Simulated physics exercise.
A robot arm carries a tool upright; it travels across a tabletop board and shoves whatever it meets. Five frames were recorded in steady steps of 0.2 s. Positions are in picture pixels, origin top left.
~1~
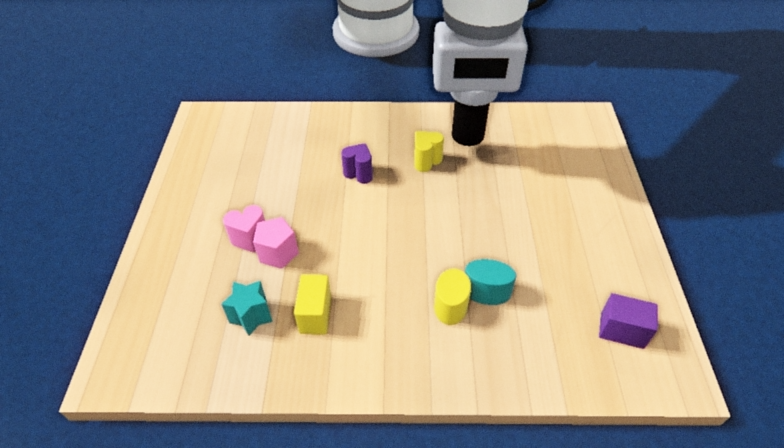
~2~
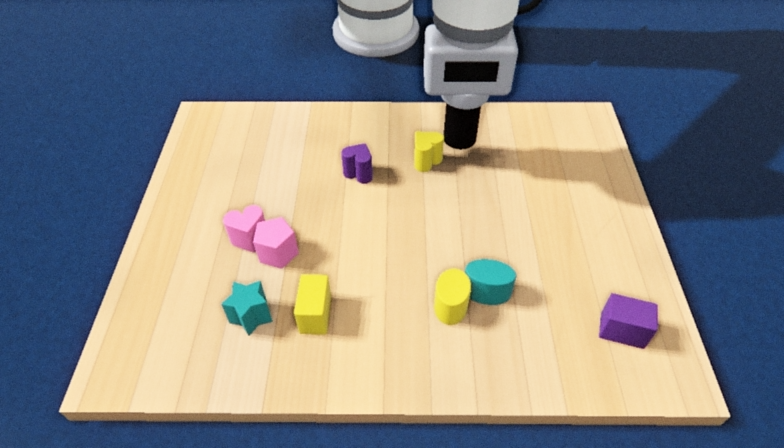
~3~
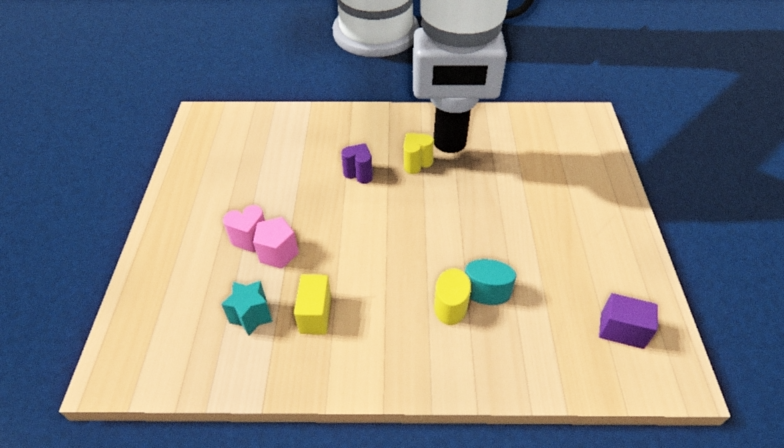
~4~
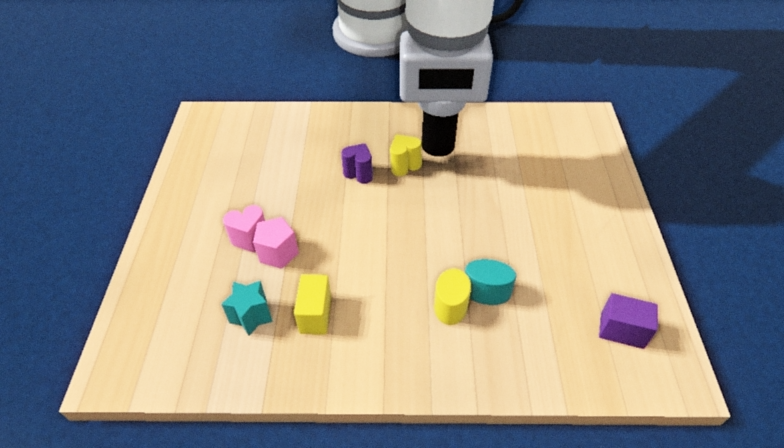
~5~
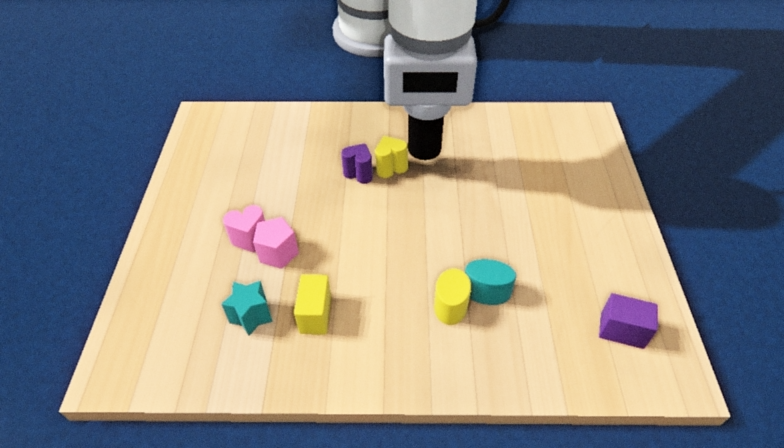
A robot arm with a black cylindrical tool moves left along the far side of a wooden board scattered with colourful blocks, nearing a yellow heart-shaped block. The tool then pushes the yellow block left, closing the gap to the purple heart-shaped block, while the other blocks stay still.
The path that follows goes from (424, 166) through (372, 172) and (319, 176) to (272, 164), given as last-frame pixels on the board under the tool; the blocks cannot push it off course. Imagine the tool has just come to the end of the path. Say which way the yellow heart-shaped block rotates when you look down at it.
Viewed from overhead, the yellow heart-shaped block winds up turned anticlockwise.
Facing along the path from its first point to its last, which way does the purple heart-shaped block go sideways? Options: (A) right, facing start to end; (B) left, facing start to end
Choice B: Left, facing start to end.
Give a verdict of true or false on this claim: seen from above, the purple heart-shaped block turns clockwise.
That statement is not accurate.
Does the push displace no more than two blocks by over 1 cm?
Going by the path, yes.
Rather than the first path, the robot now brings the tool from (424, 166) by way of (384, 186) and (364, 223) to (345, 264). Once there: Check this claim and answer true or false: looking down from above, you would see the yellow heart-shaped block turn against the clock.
That claim is false.
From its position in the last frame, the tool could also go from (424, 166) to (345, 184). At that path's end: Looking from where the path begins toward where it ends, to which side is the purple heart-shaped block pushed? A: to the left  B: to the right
Answer: B.
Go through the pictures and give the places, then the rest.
The first frame shows tool's lower end at (468, 136); purple heart-shaped block at (358, 152); yellow heart-shaped block at (428, 139).
The second frame shows tool at (460, 139); blocks still.
The third frame shows tool at (450, 142); yellow heart-shaped block at (417, 141).
The fourth frame shows tool at (438, 146); yellow heart-shaped block at (405, 143).
The fifth frame shows tool at (425, 149); purple heart-shaped block at (358, 152); yellow heart-shaped block at (391, 146).
What follows on the original path. One third of the way, tool at (371, 156); purple heart-shaped block at (310, 161), turned 25° clockwise; yellow heart-shaped block at (336, 156), turned 15° anticlockwise.
Two thirds of the way, tool at (316, 160); purple heart-shaped block at (256, 172); yellow heart-shaped block at (281, 163), turned 30° anticlockwise.
At the end, tool at (268, 148); purple heart-shaped block at (237, 179), turned 30° anticlockwise; yellow heart-shaped block at (246, 159), turned 105° anticlockwise.
